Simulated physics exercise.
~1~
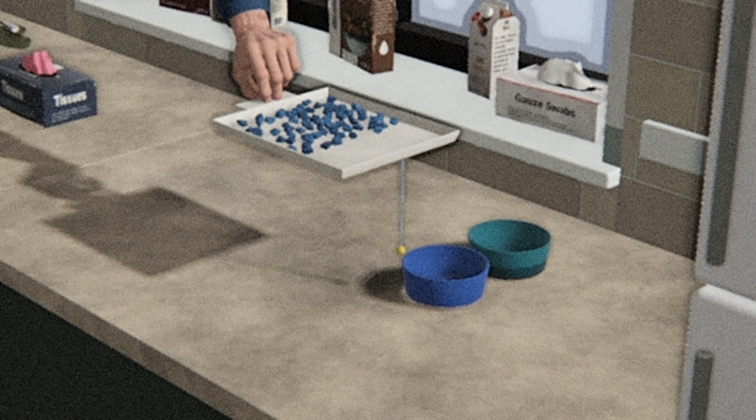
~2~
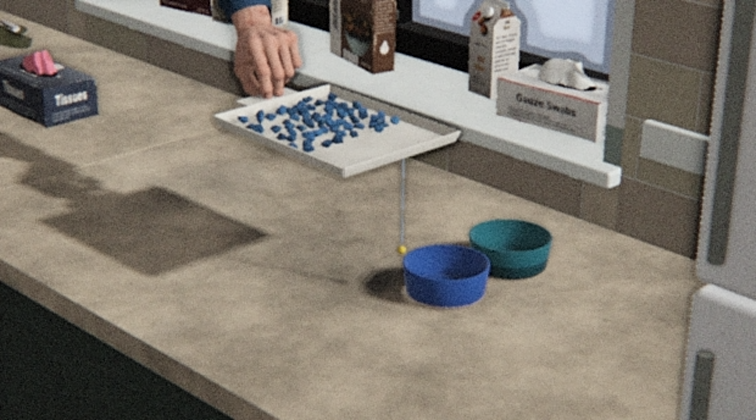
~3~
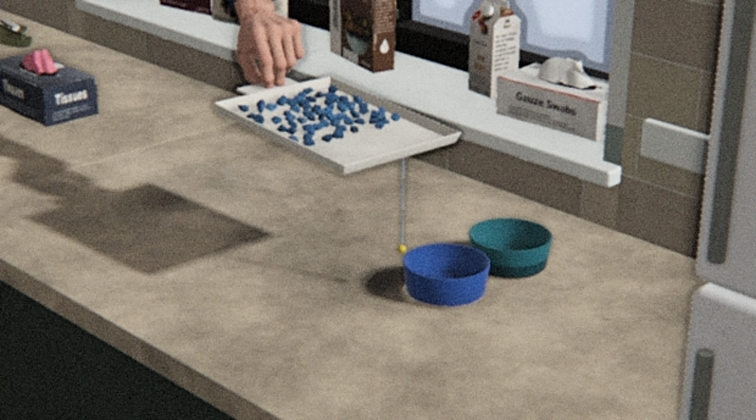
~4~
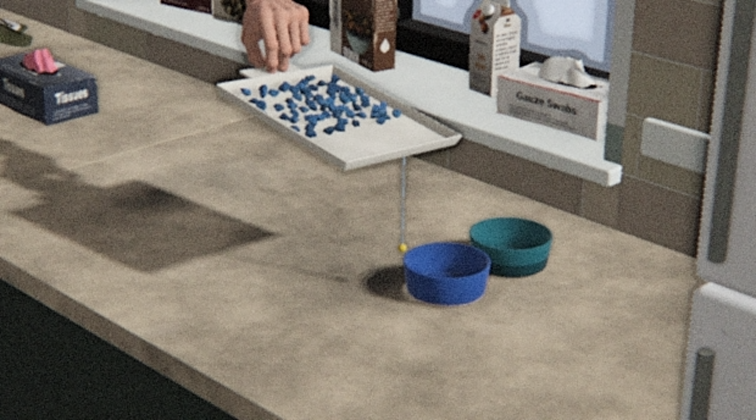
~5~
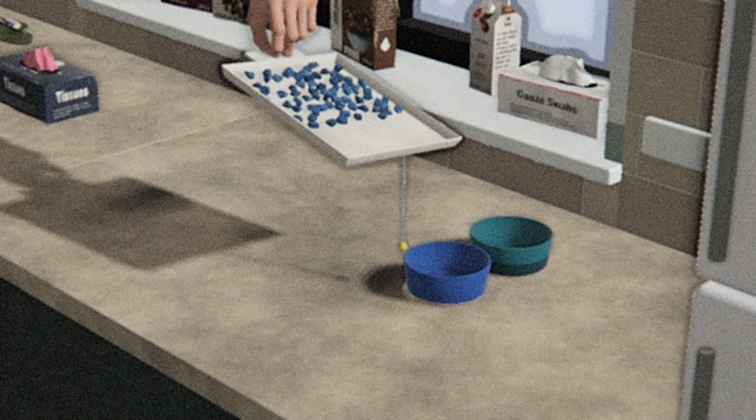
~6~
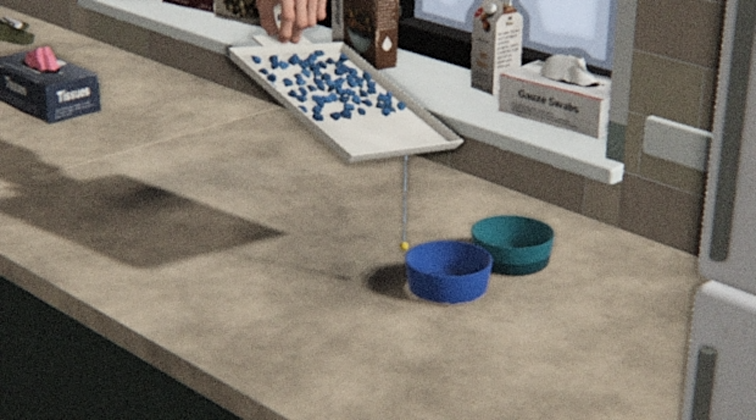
The clip shows a hand holding a white tray of small blue pieces above a blue bowl and a teal bowl on a countertop, then raising its end so the tray gradually tilts down toward the right.
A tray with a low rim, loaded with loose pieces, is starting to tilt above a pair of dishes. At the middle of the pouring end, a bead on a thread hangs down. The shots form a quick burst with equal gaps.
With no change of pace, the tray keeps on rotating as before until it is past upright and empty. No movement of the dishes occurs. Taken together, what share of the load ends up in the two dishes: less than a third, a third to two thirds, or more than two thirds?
Between both dishes you'd find a middling amount, one to two thirds.
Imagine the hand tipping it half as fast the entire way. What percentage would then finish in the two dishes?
About 50 in a hundred.
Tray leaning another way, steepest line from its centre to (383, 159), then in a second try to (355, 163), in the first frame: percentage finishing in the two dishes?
I'd say some 30 in a hundred at first, then 0 in a hundred.
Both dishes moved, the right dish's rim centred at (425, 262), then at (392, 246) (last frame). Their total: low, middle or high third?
Under a third, then below one third.
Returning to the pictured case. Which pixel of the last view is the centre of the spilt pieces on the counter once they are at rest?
I'd put the middle at roughly (468, 265).
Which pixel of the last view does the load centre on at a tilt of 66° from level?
In the last view, the load is centred near (439, 144).
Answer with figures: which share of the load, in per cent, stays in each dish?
Left dish keeps 40 %, right dish keeps 10 %.
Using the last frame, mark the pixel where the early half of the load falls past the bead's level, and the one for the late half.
Near (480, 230) and later near (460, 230).
Shortly afterwards, tray tipped steeply; the bulk on the tray; near a quarter in the air.
Next, tray tipped past a quarter turn; near half in the left dish; a little in the right dish; near a third outside both; only a few in the air.
Some moments later, tray tipped past a quarter turn; near a third in the left dish; a little in the right dish; near half outside both.
In the end, tray tipped past a quarter turn; near a third in the left dish; a little in the right dish; near half outside both.
